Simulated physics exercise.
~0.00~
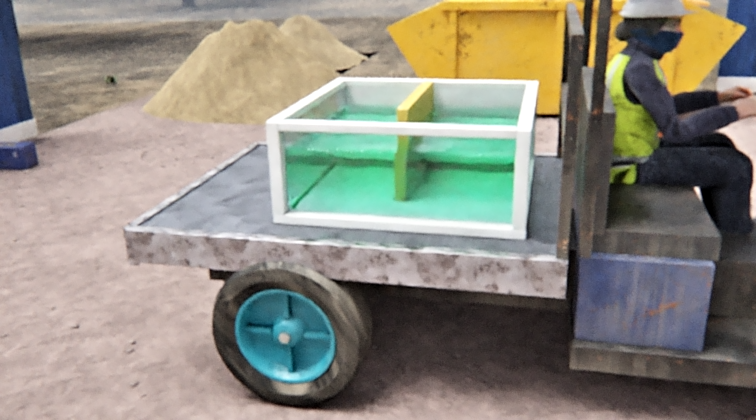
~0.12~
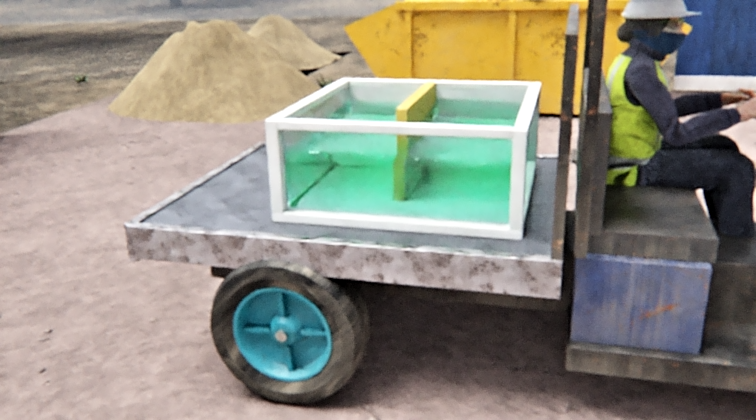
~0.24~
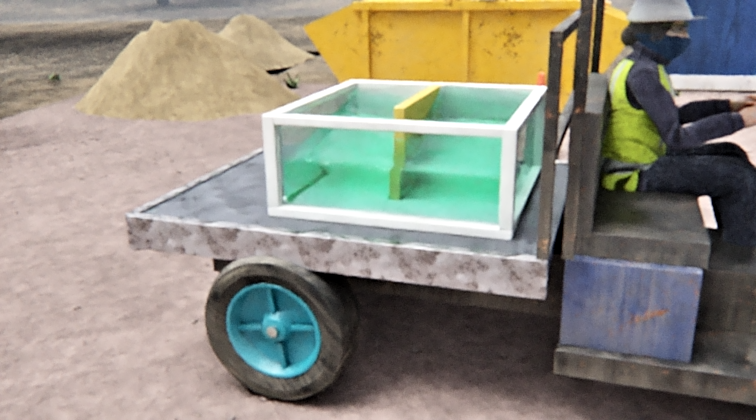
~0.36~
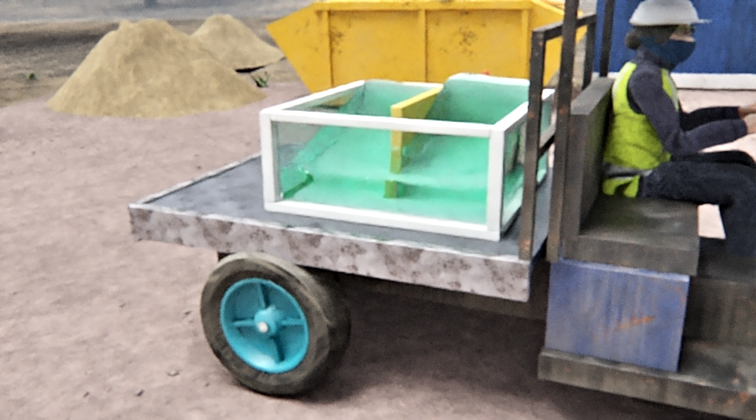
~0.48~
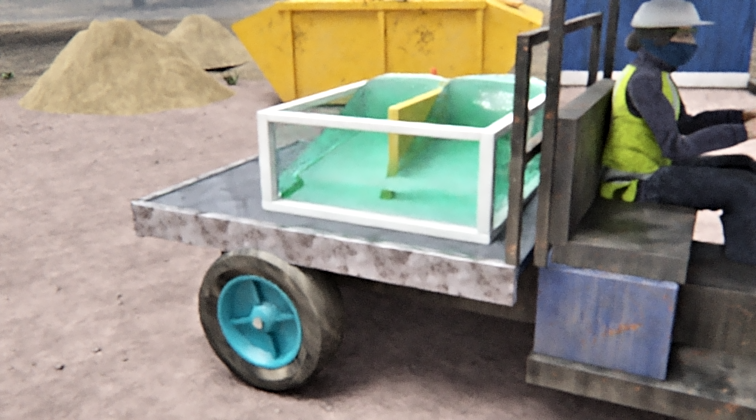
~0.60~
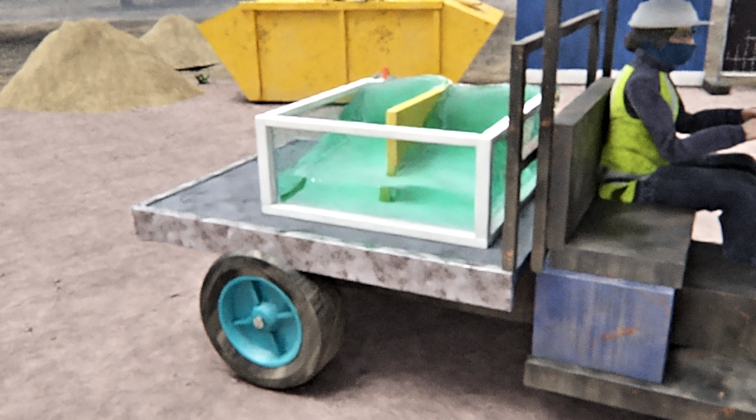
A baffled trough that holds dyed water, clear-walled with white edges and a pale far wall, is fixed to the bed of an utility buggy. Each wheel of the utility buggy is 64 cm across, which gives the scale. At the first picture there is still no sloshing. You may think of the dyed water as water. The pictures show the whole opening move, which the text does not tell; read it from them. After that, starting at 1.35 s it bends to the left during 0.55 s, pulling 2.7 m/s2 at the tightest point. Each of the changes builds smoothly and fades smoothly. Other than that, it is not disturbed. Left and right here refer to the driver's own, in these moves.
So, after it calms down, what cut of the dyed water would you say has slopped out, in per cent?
I'd put it at around 5 per cent.
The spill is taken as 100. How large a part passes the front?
About 10 percent.
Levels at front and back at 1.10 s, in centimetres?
Heights: Front 30 cm, then back 32 cm.
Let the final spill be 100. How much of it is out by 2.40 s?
90 %.
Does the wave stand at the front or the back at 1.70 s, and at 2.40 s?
Higher at the rear side, then higher at the forward side.
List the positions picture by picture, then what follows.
The first picture shows the dyed water reaches (497, 150) at the front end; it reaches (308, 143) at the back end; no slope yet; board top at (402, 110); the front is on the right, levels are read along the near wall; a wheel hub at (281, 343).
The second picture shows the dyed water reaches (494, 158) at the front end; it reaches (308, 143) at the back end; it is heaped 3° towards the far side.
The third picture shows the dyed water reaches (486, 167) at the front end; it reaches (306, 153) at the back end; it is heaped 11° towards the far side.
The fourth picture shows the dyed water reaches (477, 179) at the front end; it reaches (304, 162) at the back end; it is heaped 20° towards the far side.
The fifth picture shows the dyed water reaches (469, 188) at the front end; it reaches (302, 169) at the back end; it is heaped 3° towards the front and 24° towards the far side.
The sixth picture shows the dyed water reaches (467, 187) at the front end; it reaches (300, 170) at the back end; it is heaped 3° towards the front and 20° towards the far side; a wheel hub at (254, 326); dyed water is coming over the far side.
After 1.10 s it stands 33 cm high behind and 29 cm in front; 3 per cent has gone over the far side.
After 1.70 s it stands 30 cm high behind and 26 cm in front; 5 per cent has gone over the far side and the near side.
After 2.40 s it stands 24 cm high behind and 32 cm in front; 5 per cent has gone over the far side and the near side.
After 4.89 s 5 per cent has gone over the far side and the near side, 11 of 210 litres.
